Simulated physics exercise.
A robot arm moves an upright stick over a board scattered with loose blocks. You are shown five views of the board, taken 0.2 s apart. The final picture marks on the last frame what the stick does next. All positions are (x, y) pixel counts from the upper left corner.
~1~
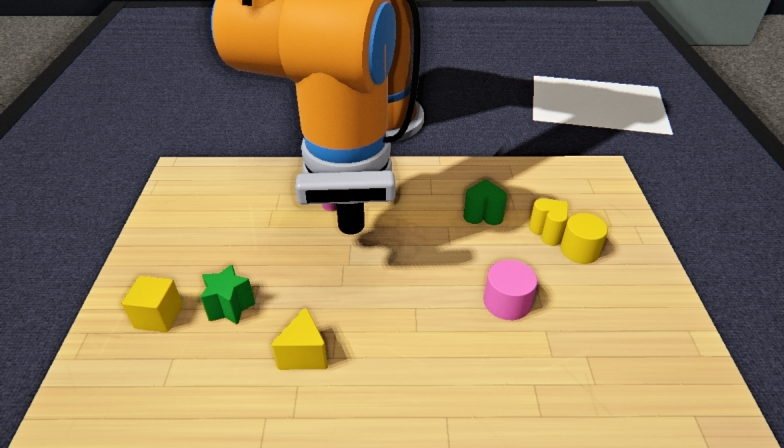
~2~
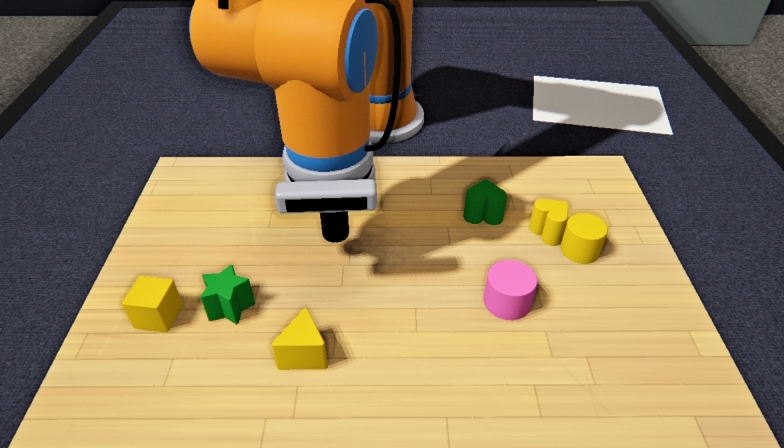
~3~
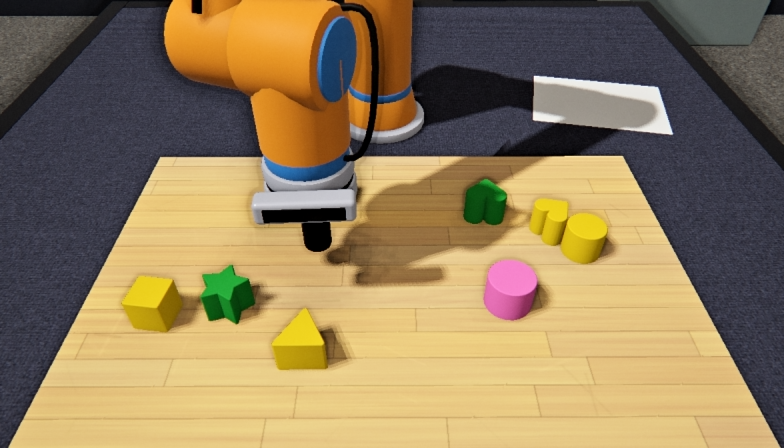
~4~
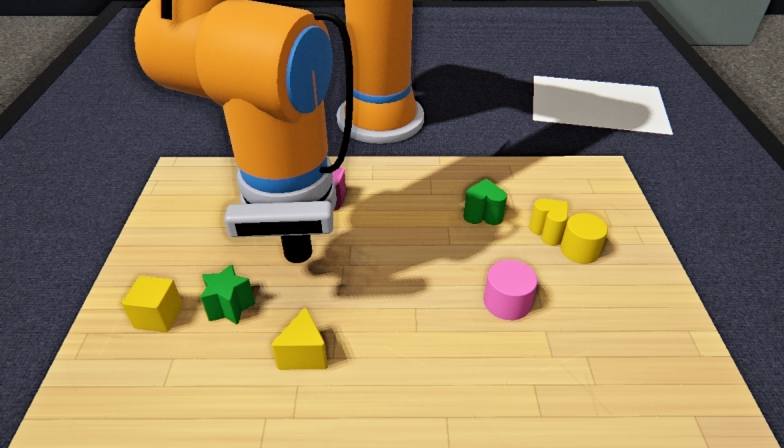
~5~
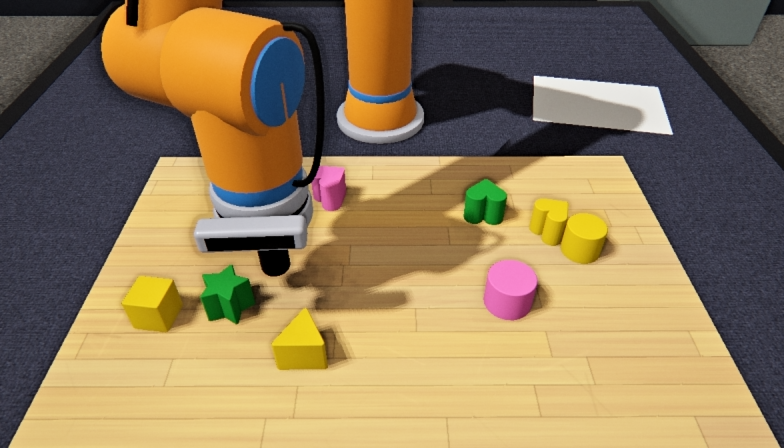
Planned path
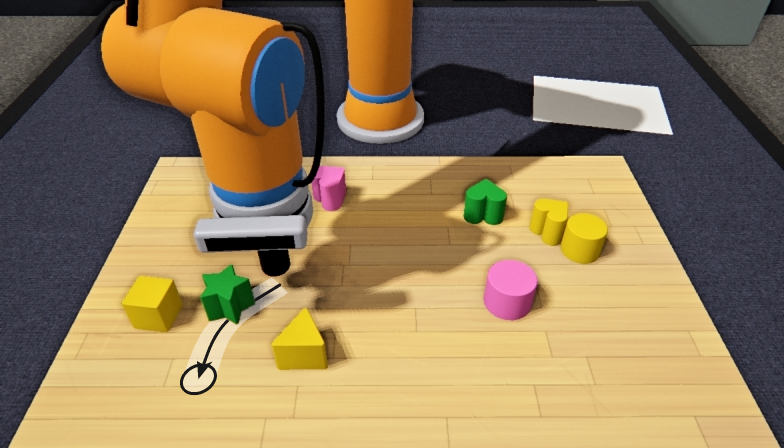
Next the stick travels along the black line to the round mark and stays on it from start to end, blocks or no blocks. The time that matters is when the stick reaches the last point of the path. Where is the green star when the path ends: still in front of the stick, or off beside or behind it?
The block gets away.
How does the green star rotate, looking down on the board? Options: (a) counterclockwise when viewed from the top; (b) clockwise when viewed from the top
That would be b.
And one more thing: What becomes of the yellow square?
Left where it is.
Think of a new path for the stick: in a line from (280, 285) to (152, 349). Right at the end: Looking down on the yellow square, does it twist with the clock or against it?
Prediction: Clockwise.
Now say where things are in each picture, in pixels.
The first picture shows tip of the stick at (352, 227), middles of tops, yellow square at (148, 291), green star at (223, 282).
The second picture shows stick at (336, 235), nothing pushed.
The third picture shows stick at (318, 244), nothing pushed.
The fourth picture shows stick at (299, 255), nothing pushed.
The fifth picture shows stick at (276, 268), yellow square at (148, 291), green star at (223, 282).
The line goes from (280, 285) by way of (244, 307) and (214, 339) to (199, 379).
The first path, step by step. One third of the way, stick at (238, 291); green star at (204, 293), turned 25° clockwise.
Two thirds of the way, stick at (208, 322); green star at (172, 313), turned 50° clockwise.
At the end, stick at (191, 362); yellow square unmoved; green star at (169, 317), turned 70° clockwise.
